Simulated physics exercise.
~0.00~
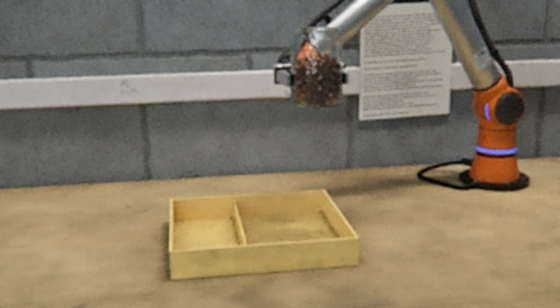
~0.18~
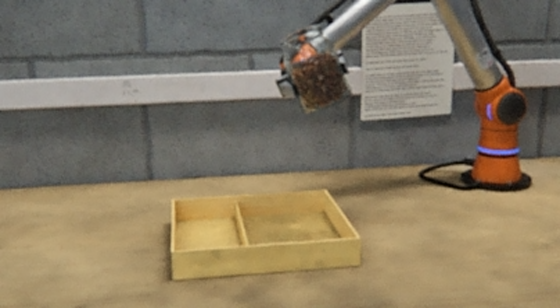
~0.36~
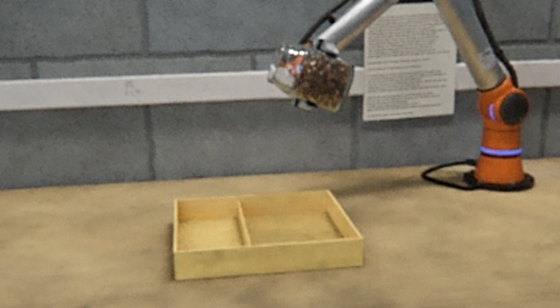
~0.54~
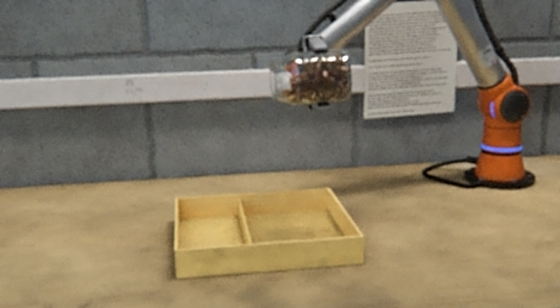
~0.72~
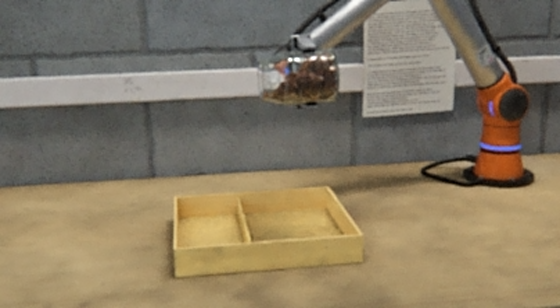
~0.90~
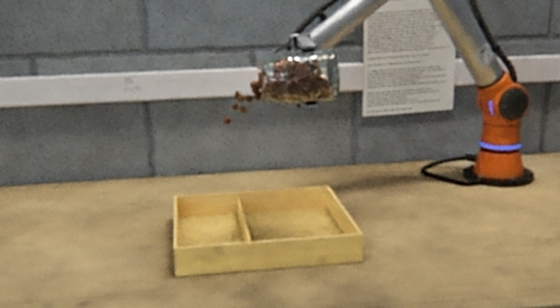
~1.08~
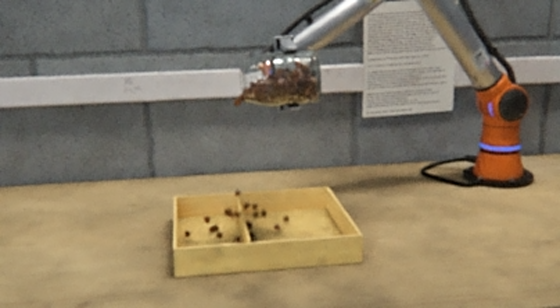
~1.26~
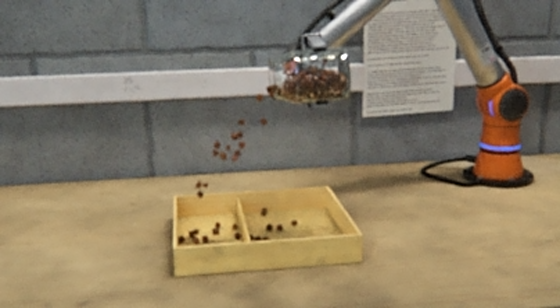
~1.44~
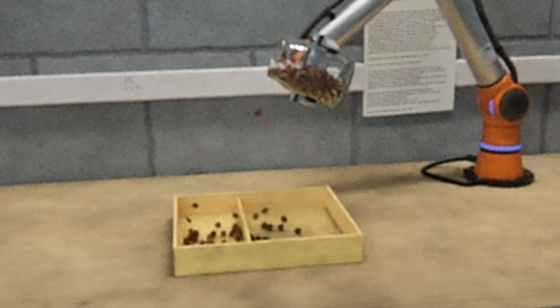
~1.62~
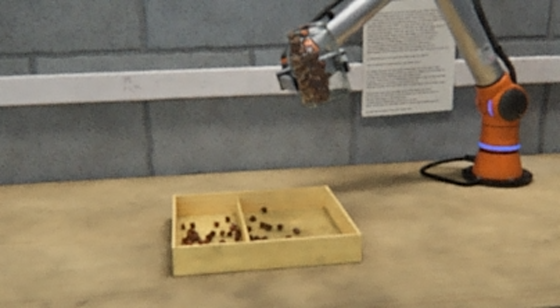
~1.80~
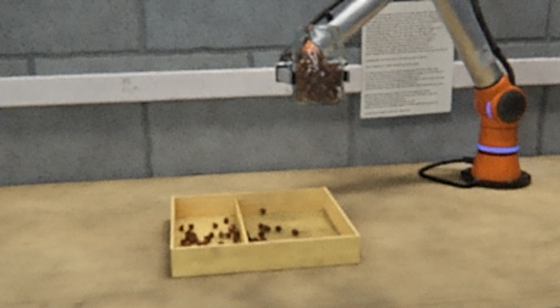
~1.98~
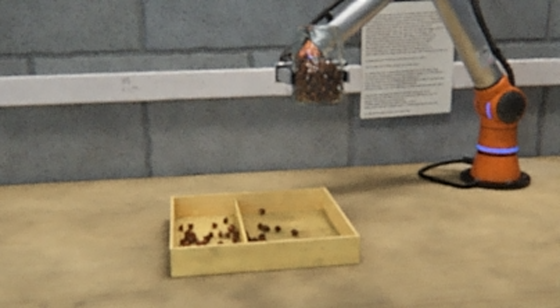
Robot arm tipping a clear jar on its side, shaking some brown pellets into a divided wooden tray, then returning it upright mostly full.
